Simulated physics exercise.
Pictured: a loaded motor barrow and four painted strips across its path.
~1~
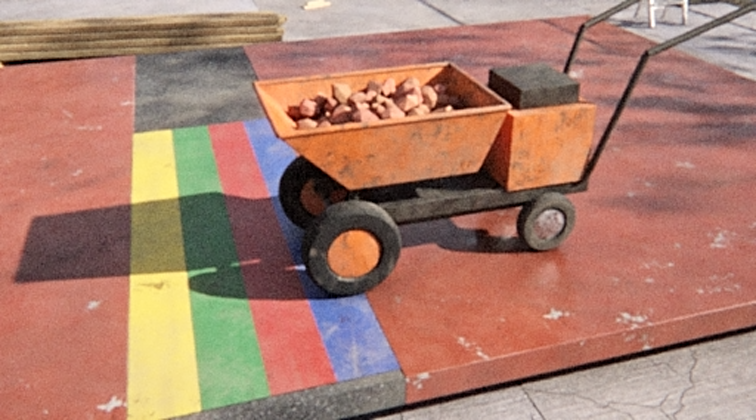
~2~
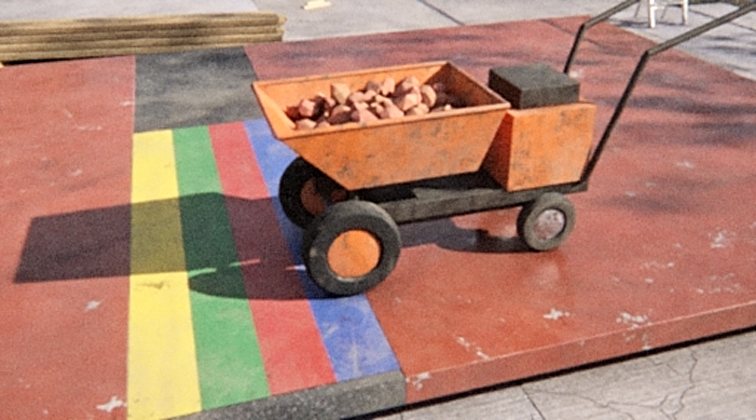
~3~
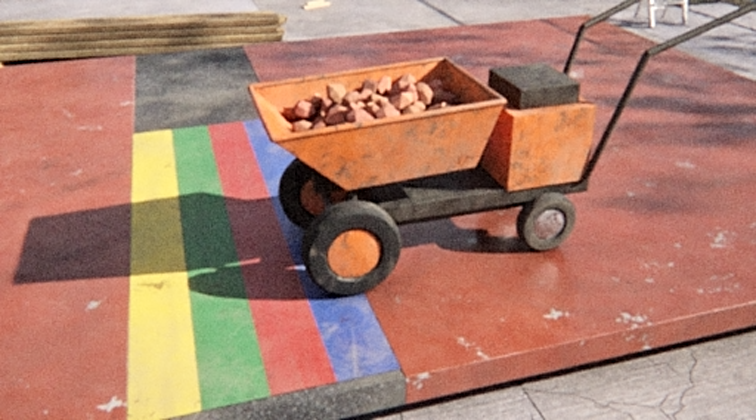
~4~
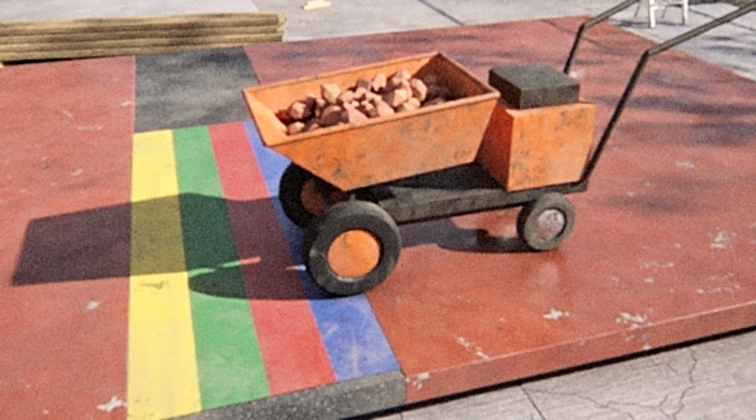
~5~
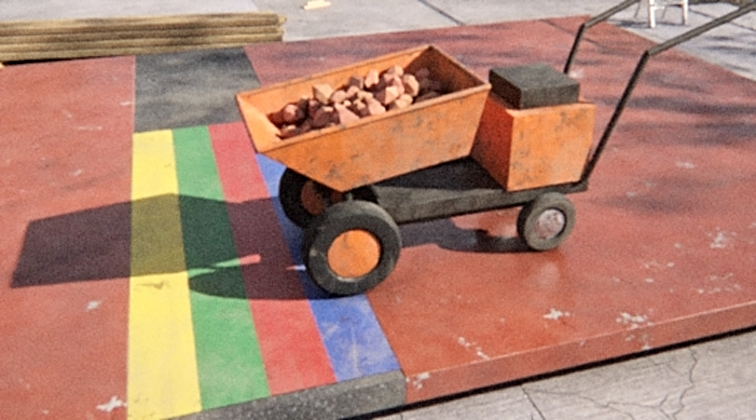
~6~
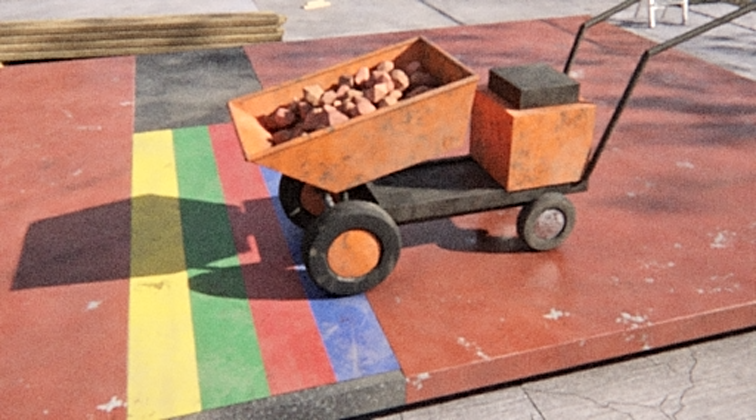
On a worn red platform outdoors, an orange motor barrow loaded with reddish rubble stands beside yellow, green, red and blue painted strips. Its skip starts level, then gradually tilts forward to the left, its rear lifting slightly as the front lip lowers, while the wheels stay still.
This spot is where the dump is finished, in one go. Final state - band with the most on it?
Yellow band.
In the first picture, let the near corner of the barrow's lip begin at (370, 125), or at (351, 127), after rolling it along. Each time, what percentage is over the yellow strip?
About 10 and 20 per cent.
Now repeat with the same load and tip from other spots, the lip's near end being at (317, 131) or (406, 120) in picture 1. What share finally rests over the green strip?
Roughly 30 percent first, then roughly 20 percent.
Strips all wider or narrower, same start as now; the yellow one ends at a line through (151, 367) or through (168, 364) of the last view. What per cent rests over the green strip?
Roughly 0 per cent first, then 0 per cent.
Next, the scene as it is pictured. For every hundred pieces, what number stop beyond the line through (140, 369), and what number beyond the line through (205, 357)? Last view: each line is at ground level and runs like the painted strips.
Roughly 30 and 70 %.
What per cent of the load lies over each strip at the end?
Here's the split: Blue strip gets 0 %, red strip 0 %, green strip 10 %, yellow strip 35 %.
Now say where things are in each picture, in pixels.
The first frame shows lip of the skip near (279, 136), level; top of the load near (381, 104), lumps of rubble; blue strip near (347, 324); red strip near (288, 335); green strip near (226, 347); yellow strip near (162, 359).
The second frame shows lip of the skip near (277, 137), level; top of the load near (380, 103).
The third frame shows lip of the skip near (273, 139), tipped barely; top of the load near (376, 102).
The fourth frame shows lip of the skip near (266, 144), tipped barely; top of the load near (403, 92).
The fifth frame shows lip of the skip near (257, 151), tipped a little; top of the load near (395, 89).
The sixth frame shows lip of the skip near (248, 159), tipped a little; top of the load near (398, 82); blue strip near (347, 324); red strip near (288, 335); green strip near (226, 347); yellow strip near (162, 359).
Shortly afterwards, skip tipped well over; the whole lot in the skip.
Next, skip tipped steeply; the bulk in the skip; only a few over the green strip; a little over the yellow strip; only a few falling; only a few off the paint.
Some moments later, skip tipped right over; near a quarter in the skip; a little over the green strip; near a third over the yellow strip; near a quarter off the paint.
In the end, skip tipped right over; near a quarter in the skip; none at all over the blue strip; none at all over the red strip; a little over the green strip; near a third over the yellow strip; near a quarter off the paint.
